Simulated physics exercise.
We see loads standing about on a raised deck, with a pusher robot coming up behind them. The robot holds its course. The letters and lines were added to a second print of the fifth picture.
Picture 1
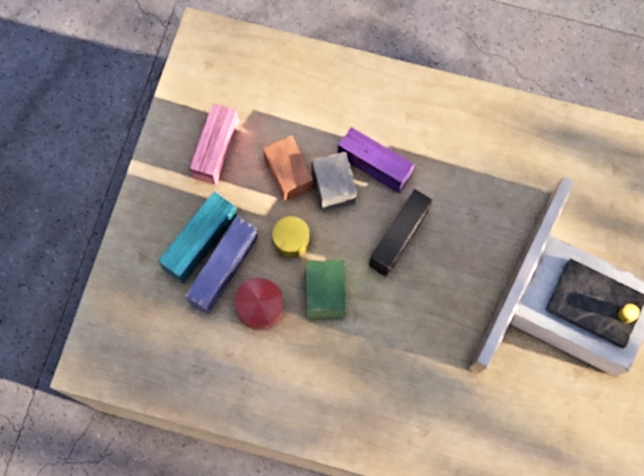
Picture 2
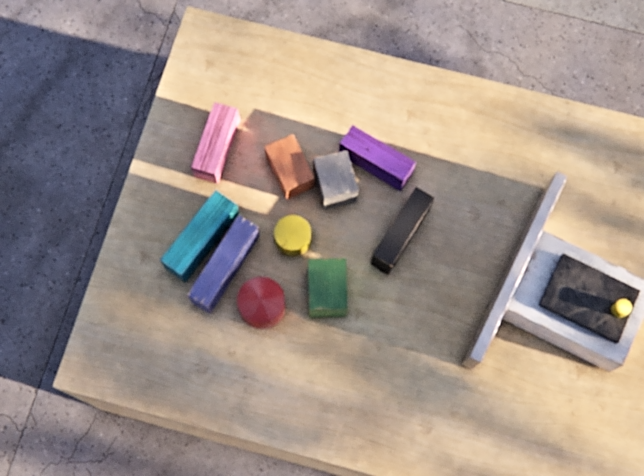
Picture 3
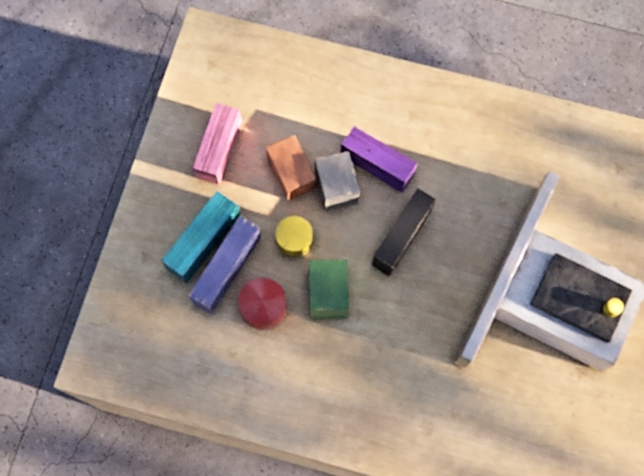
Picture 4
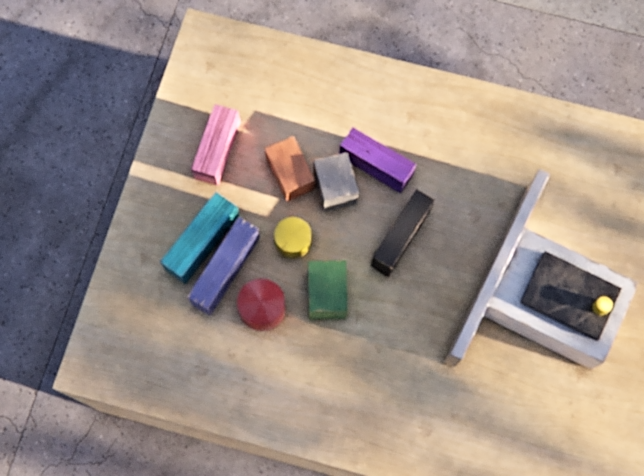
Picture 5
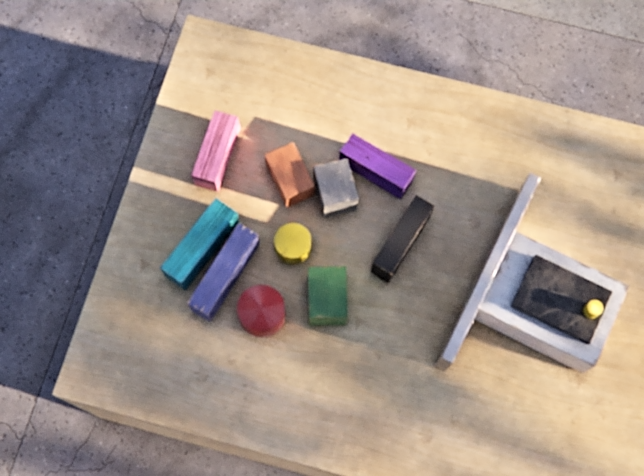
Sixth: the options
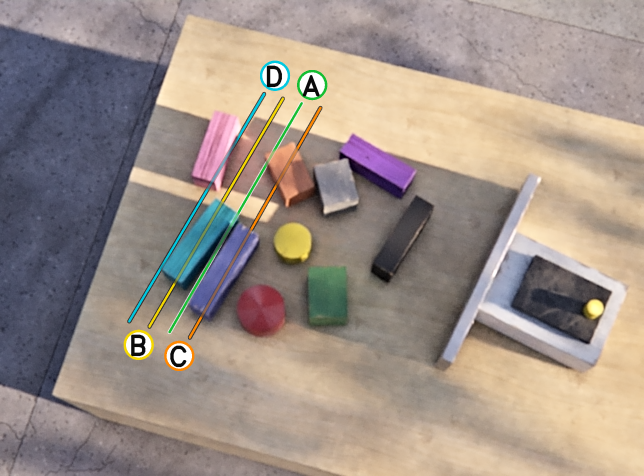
A pale pusher robot with a wide flat blade sits at the right of a raised wooden deck, seen from high above in sunlight and shadow. Pink, orange, grey and purple blocks lie along the top, with turquoise, blue, red, yellow, green and black pieces below. The robot creeps steadily left toward the motionless loads without touching them, while the view shifts very slightly.
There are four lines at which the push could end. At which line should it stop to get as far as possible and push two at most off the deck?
D.
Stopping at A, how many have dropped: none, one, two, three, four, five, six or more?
In all, none.
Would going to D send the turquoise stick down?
Yes.
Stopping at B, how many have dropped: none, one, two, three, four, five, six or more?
In all, none.
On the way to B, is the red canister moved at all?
Yes.
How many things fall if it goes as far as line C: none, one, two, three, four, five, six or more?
The count is none.
On the copy, A at (238, 213); B at (219, 208); C at (258, 218); D at (199, 203).
On D. First, robot (447, 267); green crate (322, 292); black stick (372, 231).
Then, robot (341, 239); pink stick (207, 145); turquoise stick (180, 238).
Finally, robot (258, 218); turquoise stick over the edge; pink stick over the edge; two fallen.
By contrast, A is within the limit but short; B is within the limit but short; C is within the limit but short.
